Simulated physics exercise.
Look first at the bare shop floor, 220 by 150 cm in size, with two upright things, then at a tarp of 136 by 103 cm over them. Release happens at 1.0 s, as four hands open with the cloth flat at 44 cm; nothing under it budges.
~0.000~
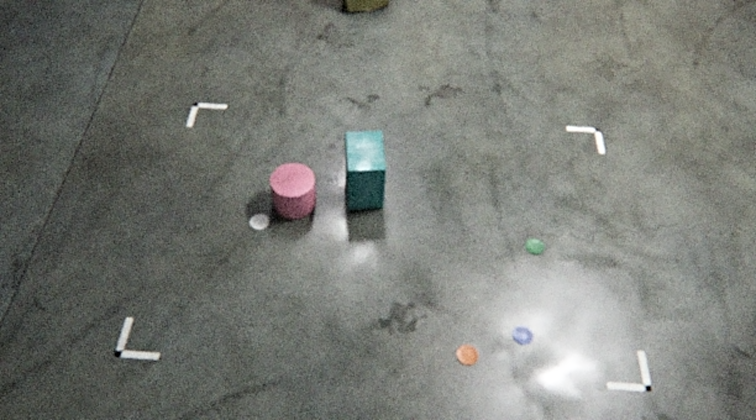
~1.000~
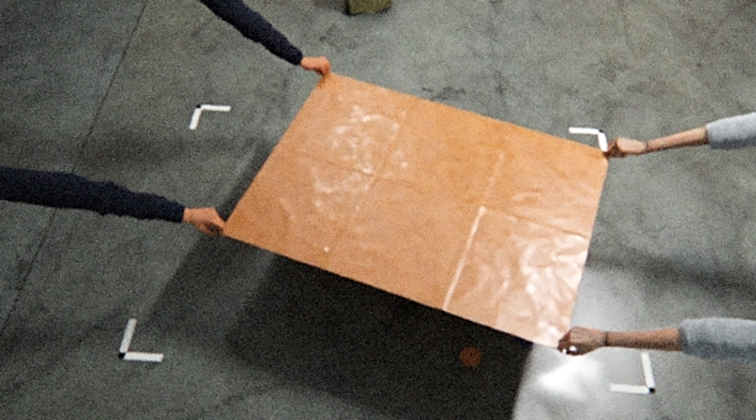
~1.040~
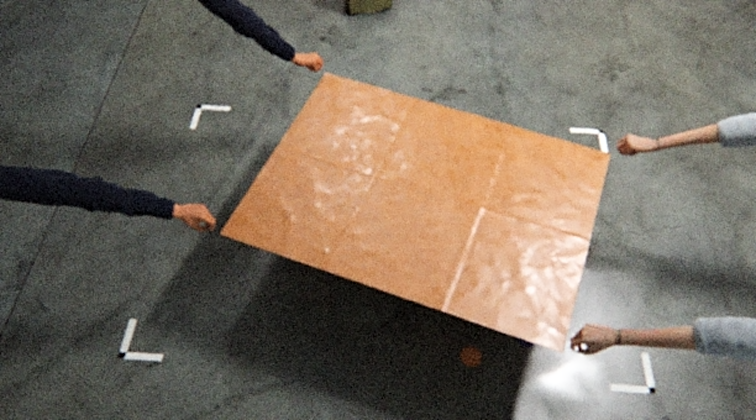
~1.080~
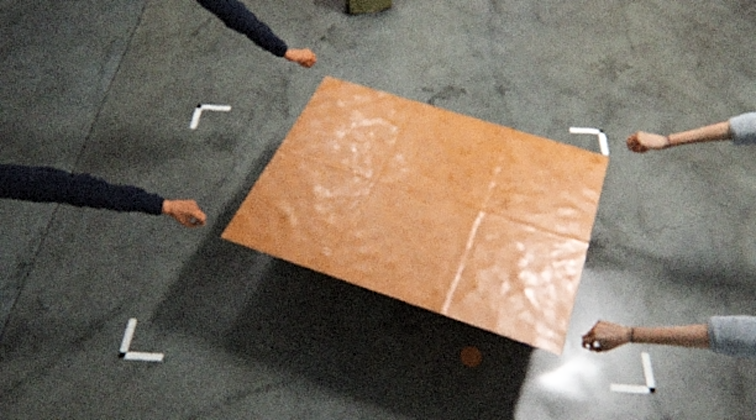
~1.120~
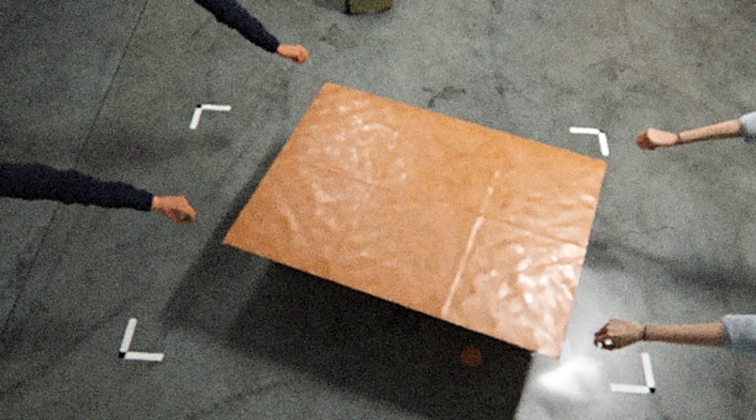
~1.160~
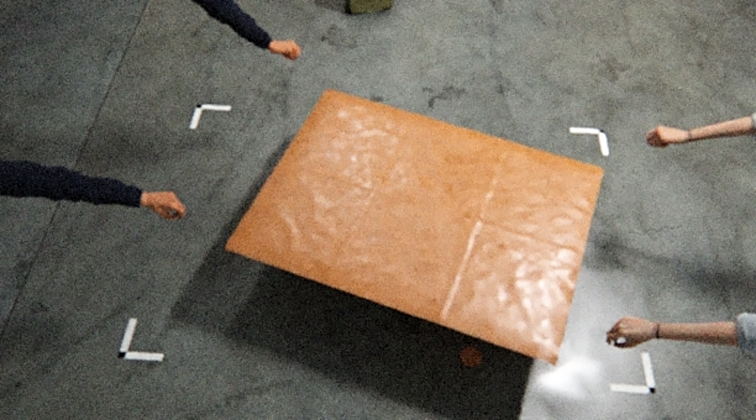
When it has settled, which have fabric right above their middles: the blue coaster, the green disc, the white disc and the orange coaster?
The blue coaster vanishes under it, the green disc ends under the cloth, the white disc still shows, the orange coaster gets covered.
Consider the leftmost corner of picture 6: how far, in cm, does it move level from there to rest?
Roughly 12 centimetres.
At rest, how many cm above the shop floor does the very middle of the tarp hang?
Looks like close to 8 cm up.
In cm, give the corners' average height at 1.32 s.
Mean corner height at that time: Approx. 8 cm.
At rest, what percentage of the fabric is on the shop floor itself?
40 per cent.
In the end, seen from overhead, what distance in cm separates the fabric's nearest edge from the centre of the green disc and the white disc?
The first sits about 10 cm from the nearest hem, the second about 6 cm.
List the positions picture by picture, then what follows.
Blue coaster (523, 335); green disc (535, 246); white disc (259, 222); orange coaster (468, 355); teal crate (365, 150), 28 cm tall; pink tub (292, 180), 17 cm tall, in the first frame.
Tarp corners (219, 233) (326, 72) (611, 153) (563, 352); highest point 44 cm, lowest 44 cm, in the second frame.
Tarp corners (220, 234) (326, 73); highest point 43 cm, lowest 43 cm, in the third frame.
Tarp corners (221, 238) (326, 77); highest point 41 cm, lowest 41 cm, in the fourth frame.
Tarp corners (222, 243) (326, 82); highest point 38 cm, lowest 37 cm, in the fifth frame.
Tarp corners (225, 250) (327, 90) (603, 170) (555, 366); highest point 34 cm, lowest 32 cm, in the sixth frame.
After 1.3 s, 0 % of it is down, spanning 158 by 129 cm, above green disc, blue coaster, orange coaster.
After 1.5 s, 35 % of it is down, spanning 155 by 126 cm, above green disc, blue coaster, orange coaster.
After 1.6 s, 40 % of it is down, spanning 155 by 127 cm, above green disc, blue coaster, orange coaster.
After 1.8 s, 40 % of it is down, spanning 154 by 122 cm, above green disc, blue coaster, orange coaster.
After 3.3 s, 40 % of it is down, spanning 154 by 120 cm, above green disc, blue coaster, orange coaster.
